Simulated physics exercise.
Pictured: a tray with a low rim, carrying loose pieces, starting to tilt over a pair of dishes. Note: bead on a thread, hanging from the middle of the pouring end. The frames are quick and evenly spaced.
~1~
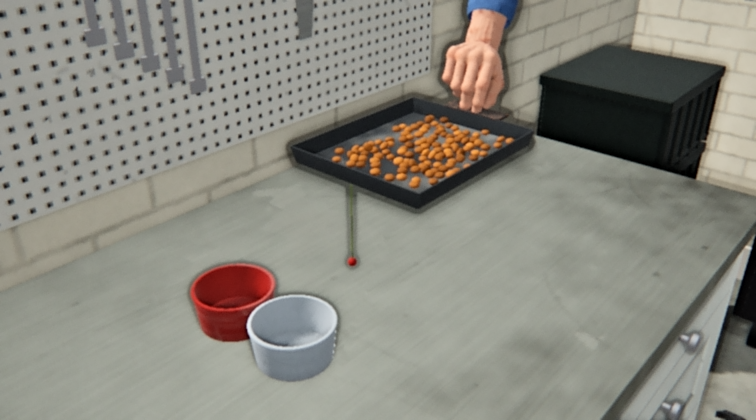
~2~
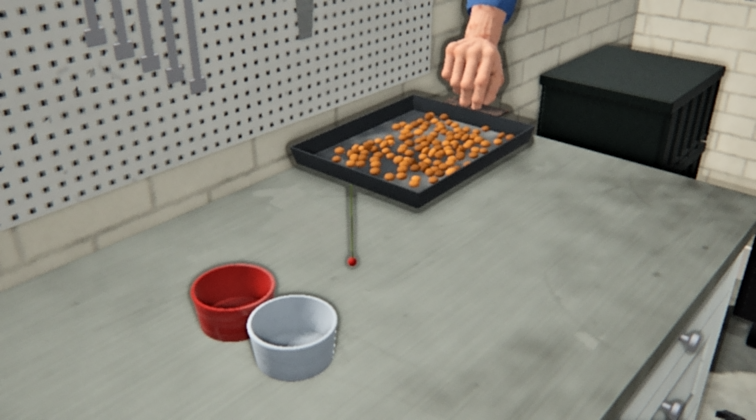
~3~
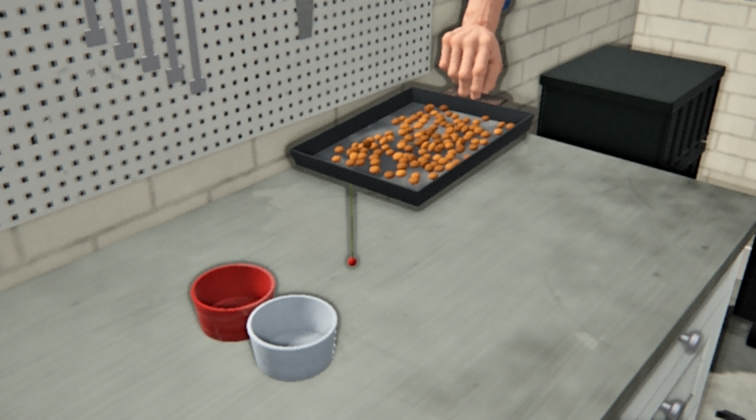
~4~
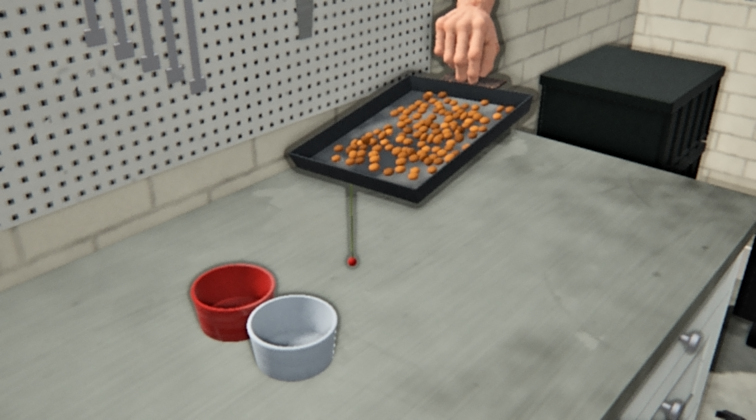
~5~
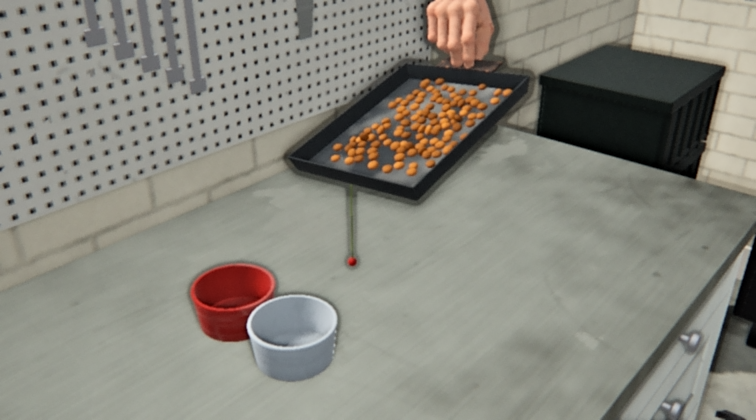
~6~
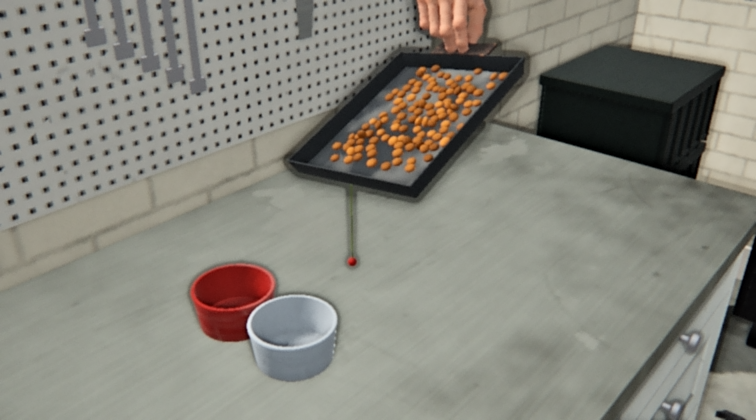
A hand raises the far end of a dark tray of orange-brown pieces, tilting it steadily.
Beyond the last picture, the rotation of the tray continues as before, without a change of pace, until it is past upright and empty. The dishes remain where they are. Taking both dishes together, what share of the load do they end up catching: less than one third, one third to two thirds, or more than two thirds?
Landed: Beneath a third.
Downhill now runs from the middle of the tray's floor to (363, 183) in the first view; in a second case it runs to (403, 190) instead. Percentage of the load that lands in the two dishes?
Respectively 0 and 0 in a hundred.
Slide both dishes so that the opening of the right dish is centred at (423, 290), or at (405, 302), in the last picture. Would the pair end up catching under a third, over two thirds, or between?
Under a third, then below one third.
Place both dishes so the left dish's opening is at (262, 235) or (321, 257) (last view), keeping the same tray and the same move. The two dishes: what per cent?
About 70 per cent, then about 60 per cent.
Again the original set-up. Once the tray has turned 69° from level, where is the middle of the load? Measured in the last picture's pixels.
Check around (319, 167) in the last picture.
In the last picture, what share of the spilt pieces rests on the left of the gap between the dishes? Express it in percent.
Roughly 20 %.
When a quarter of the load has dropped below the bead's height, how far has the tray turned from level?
Roughly 85 degrees from level.
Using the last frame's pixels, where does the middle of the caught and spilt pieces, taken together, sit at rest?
The centre settles at about (292, 293).
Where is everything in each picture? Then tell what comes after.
The first picture shows corners of the pouring end at (296, 146) and (418, 191), level; middle of the load at (420, 150), bits of cat kibble; left dish at (203, 318); right dish at (262, 356); bead on its thread at (353, 262).
The second picture shows corners of the pouring end at (295, 147) and (418, 190), level; middle of the load at (420, 148).
The third picture shows corners of the pouring end at (295, 149) and (417, 189), tipped barely, lowest at the left corner; middle of the load at (419, 143).
The fourth picture shows corners of the pouring end at (293, 152) and (415, 186), tipped a little, lowest at the left corner; middle of the load at (418, 135).
The fifth picture shows corners of the pouring end at (293, 155) and (412, 184), tipped clearly, lowest at the left corner; middle of the load at (416, 127).
The sixth picture shows corners of the pouring end at (292, 159) and (409, 182), tipped clearly, lowest at the left corner; middle of the load at (413, 119); left dish at (203, 318); right dish at (262, 356).
Soon after the last picture, tray tipped steeply; nearly all on the tray; a small part in the air.
A little later, tray tipped past a quarter turn; about a quarter on the tray; about two thirds outside both; a small part in the air.
Later still, tray tipped past a quarter turn; all outside both.
At rest, tray tipped past a quarter turn; none in the right dish; none in the left dish; all outside both.
